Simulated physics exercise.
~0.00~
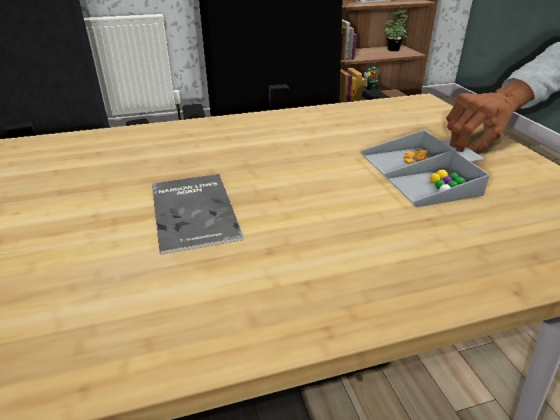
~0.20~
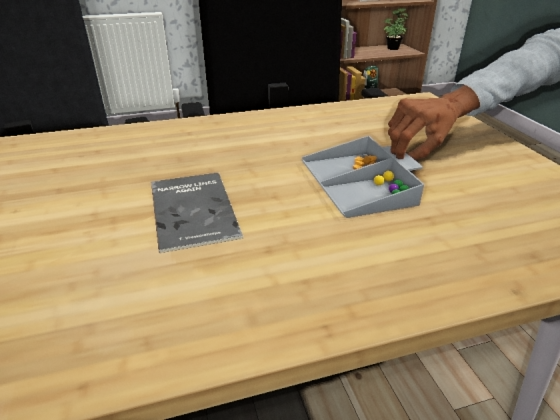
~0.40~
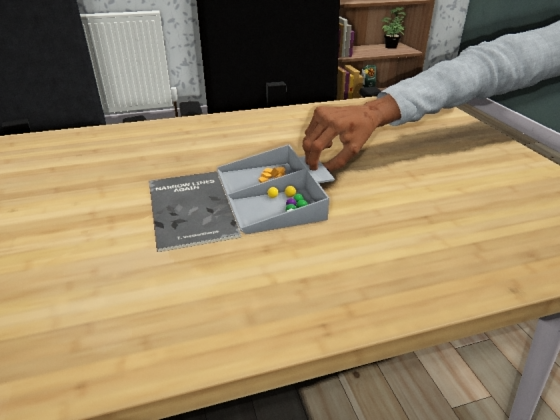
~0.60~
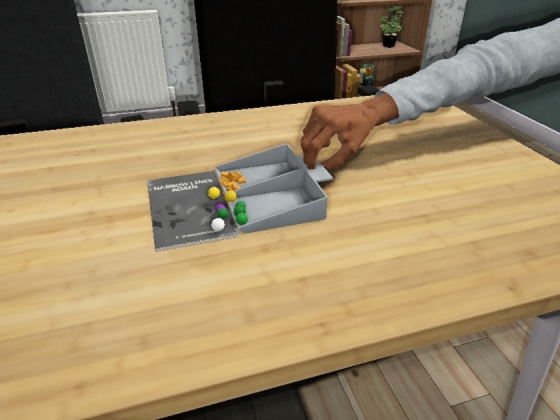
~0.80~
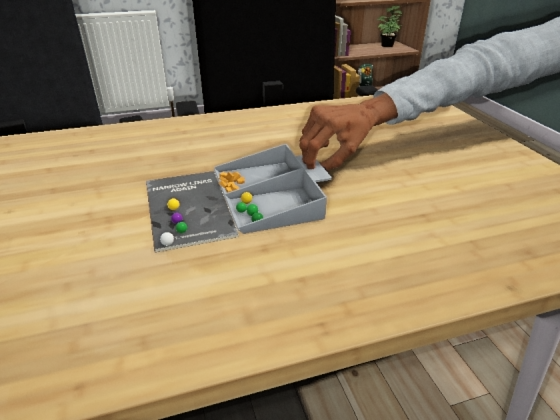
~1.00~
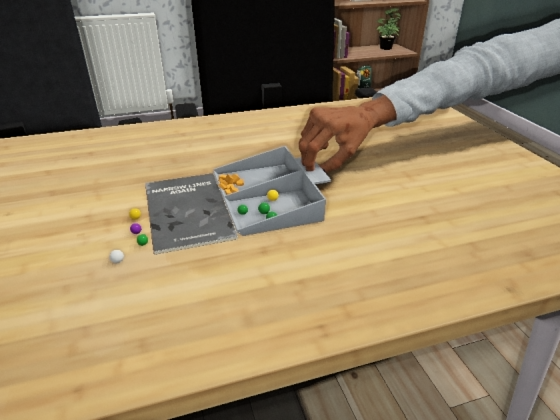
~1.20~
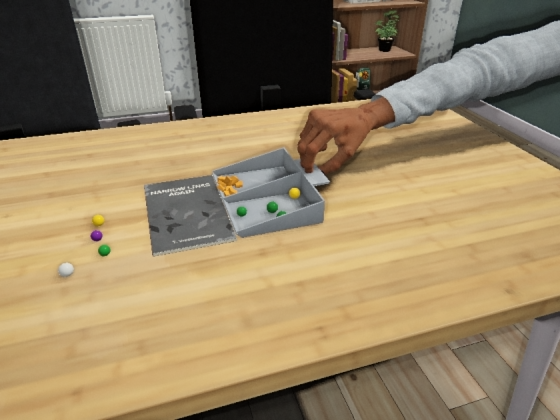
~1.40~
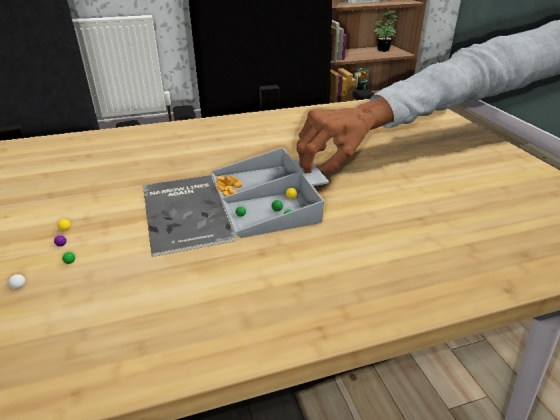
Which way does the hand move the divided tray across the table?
The hand moves the tray to the left, as the viewer sees it, until it stops at the thin book.
